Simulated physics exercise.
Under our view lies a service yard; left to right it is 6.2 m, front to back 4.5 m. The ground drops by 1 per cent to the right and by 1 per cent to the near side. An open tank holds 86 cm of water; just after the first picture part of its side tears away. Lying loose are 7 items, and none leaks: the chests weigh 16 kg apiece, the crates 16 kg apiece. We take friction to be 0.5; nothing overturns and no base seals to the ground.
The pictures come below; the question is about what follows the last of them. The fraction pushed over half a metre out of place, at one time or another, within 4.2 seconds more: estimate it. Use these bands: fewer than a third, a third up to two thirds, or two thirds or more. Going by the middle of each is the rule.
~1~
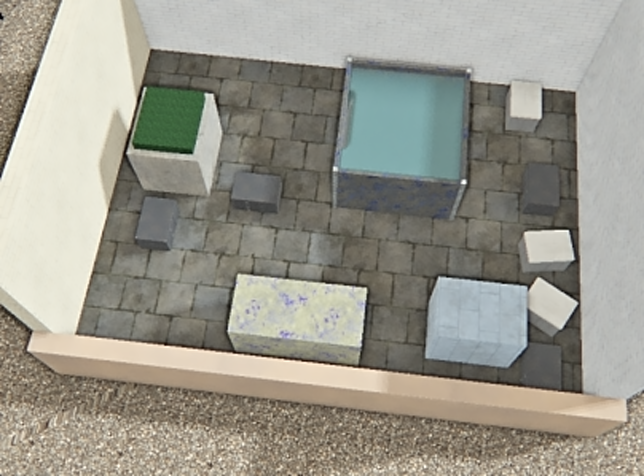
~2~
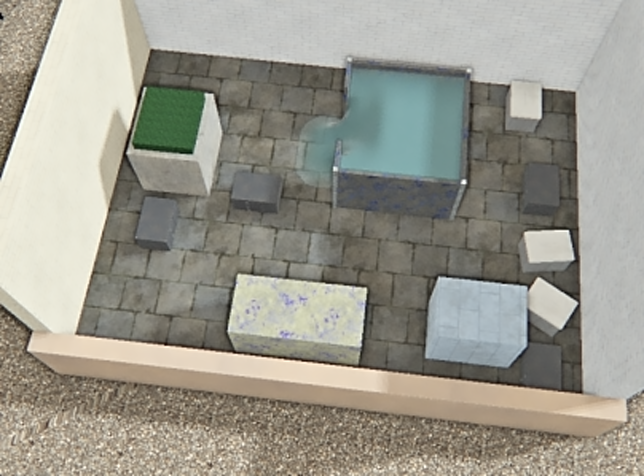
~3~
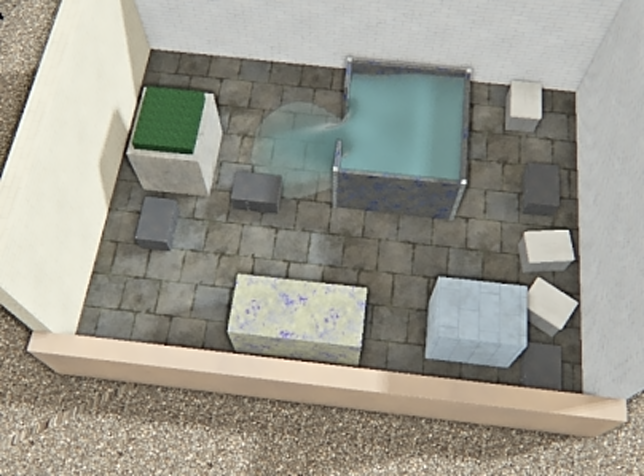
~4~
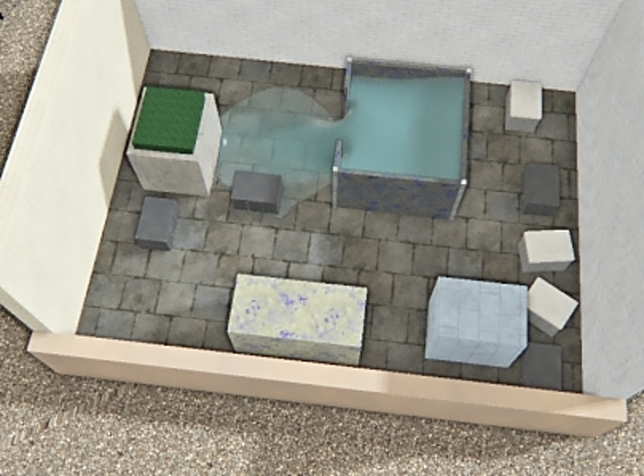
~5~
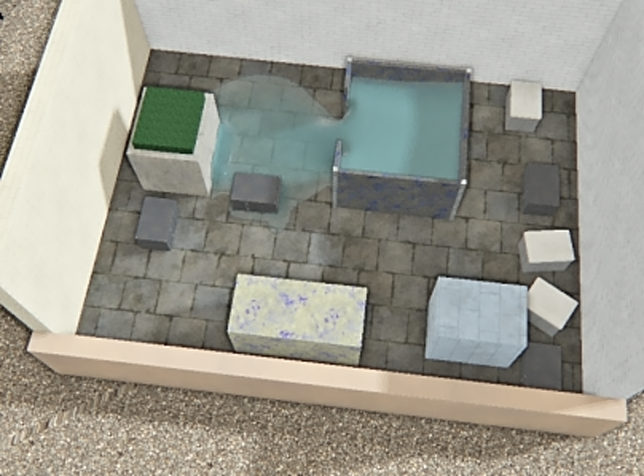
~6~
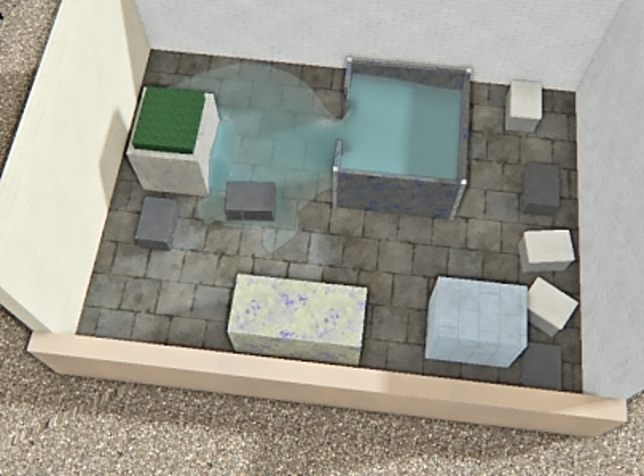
It falls in fewer than a third.
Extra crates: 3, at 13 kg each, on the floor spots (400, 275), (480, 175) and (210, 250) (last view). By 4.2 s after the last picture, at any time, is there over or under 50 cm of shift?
Within it, within it, beyond it.
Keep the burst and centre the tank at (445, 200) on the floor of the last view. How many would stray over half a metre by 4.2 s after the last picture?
2.
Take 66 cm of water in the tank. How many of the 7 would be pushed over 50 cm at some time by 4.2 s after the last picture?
Then the count would be 1.
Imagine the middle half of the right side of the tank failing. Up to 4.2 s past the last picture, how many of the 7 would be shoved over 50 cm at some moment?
Then it comes to 3.
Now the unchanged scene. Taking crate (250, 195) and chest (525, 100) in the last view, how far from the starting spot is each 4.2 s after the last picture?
Respectively, 200 centimetres and 0 centimetres.
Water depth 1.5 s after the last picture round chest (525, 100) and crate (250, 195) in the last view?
Depth approx. 0 cm / 12 cm.
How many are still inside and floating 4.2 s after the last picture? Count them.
Of them, 2.
Then, 0.4 s after the last picture 1 of 7 are over 50 cm from their spots; 0 afloat.
Then, 1.5 s after the last picture 1 of 7 are over 50 cm from their spots; 1 afloat.
Then, 2.8 s after the last picture 2 of 7 are over 50 cm from their spots; 2 afloat.
Then, 4.2 s after the last picture 2 of 7 are over 50 cm from their spots, and 2 have been at some point; 2 afloat.
